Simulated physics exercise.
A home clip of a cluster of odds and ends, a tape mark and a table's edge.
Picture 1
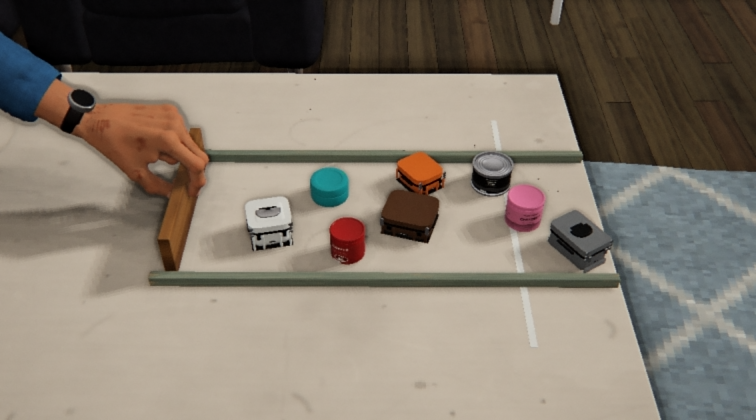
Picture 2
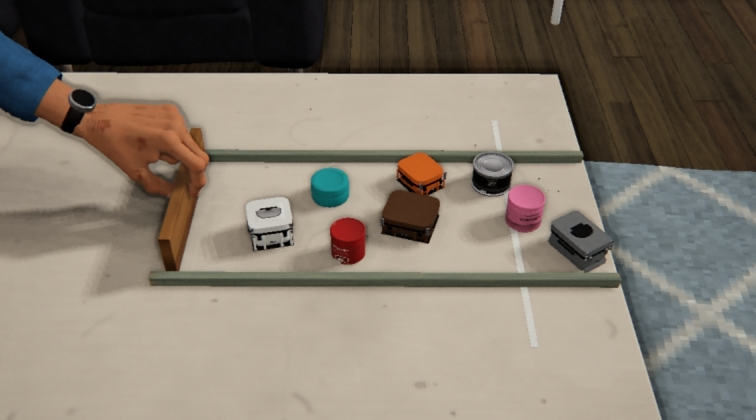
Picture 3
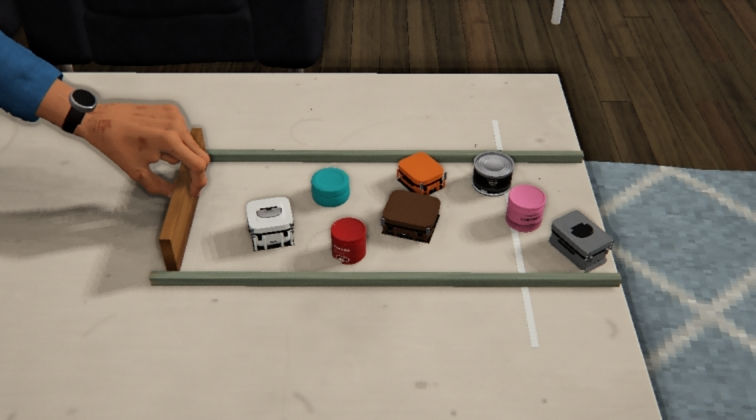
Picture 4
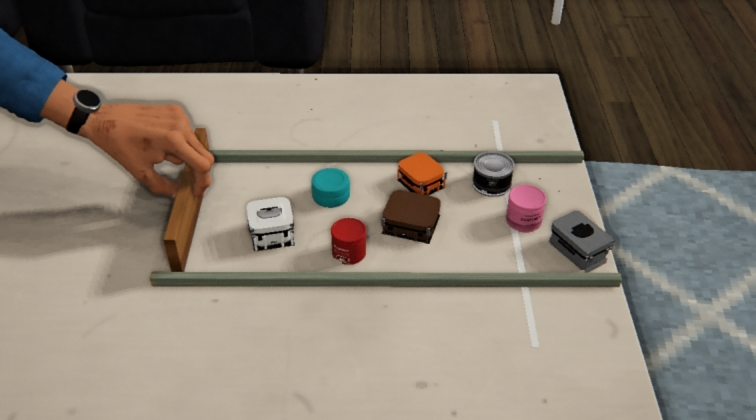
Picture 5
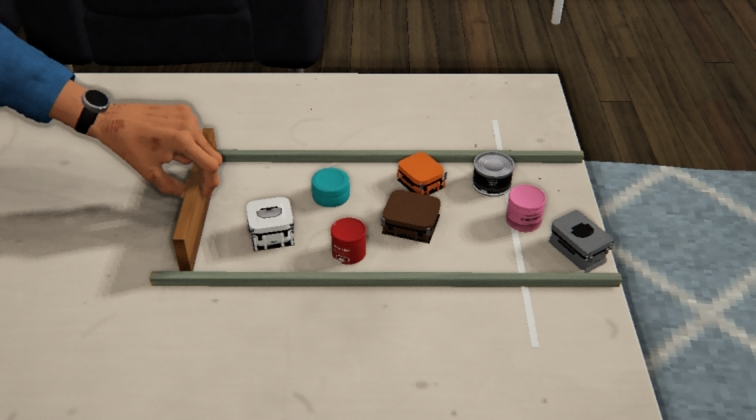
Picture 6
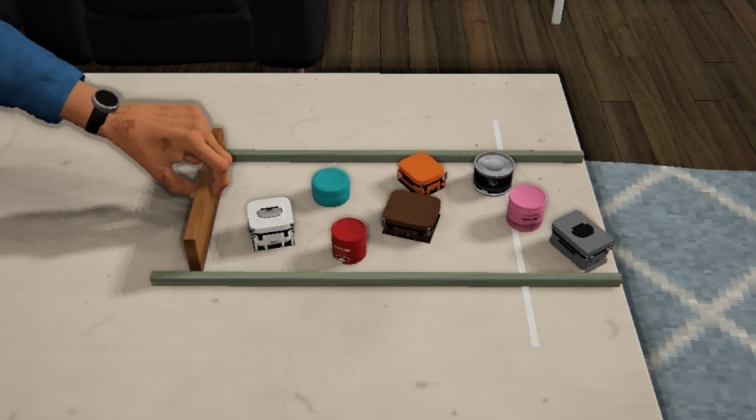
On a pale tabletop between two green strips, a hand wearing a watch slid a wooden board slightly to the right, toward a scattered group of small tins, tubs and cases, which stayed practically still.
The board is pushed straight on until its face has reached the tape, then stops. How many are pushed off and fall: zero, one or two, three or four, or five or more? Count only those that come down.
In the end the number that fall off is one or two.
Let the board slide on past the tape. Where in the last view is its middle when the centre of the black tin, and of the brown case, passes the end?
Near (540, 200) and (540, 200).
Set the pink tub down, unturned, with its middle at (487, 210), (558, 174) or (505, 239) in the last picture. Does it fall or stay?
The pink tub comes down; drops off; remains up.
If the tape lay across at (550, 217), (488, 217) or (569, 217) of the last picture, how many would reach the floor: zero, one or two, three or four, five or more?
The falls would be either three or four; zero; either three or four.
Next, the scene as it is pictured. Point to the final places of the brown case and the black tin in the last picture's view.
Near (573, 206) and (565, 173).
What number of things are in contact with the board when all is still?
That makes 4.
Soon after, none off yet; grey case at rest near (580, 241); pink tub at rest near (526, 208); black tin at rest near (493, 174).
Then, none off yet; grey case at rest near (580, 241); pink tub moving near (532, 208); black tin at rest near (493, 174).
At rest, the number that fall off is one or two; fallen, pink tub.
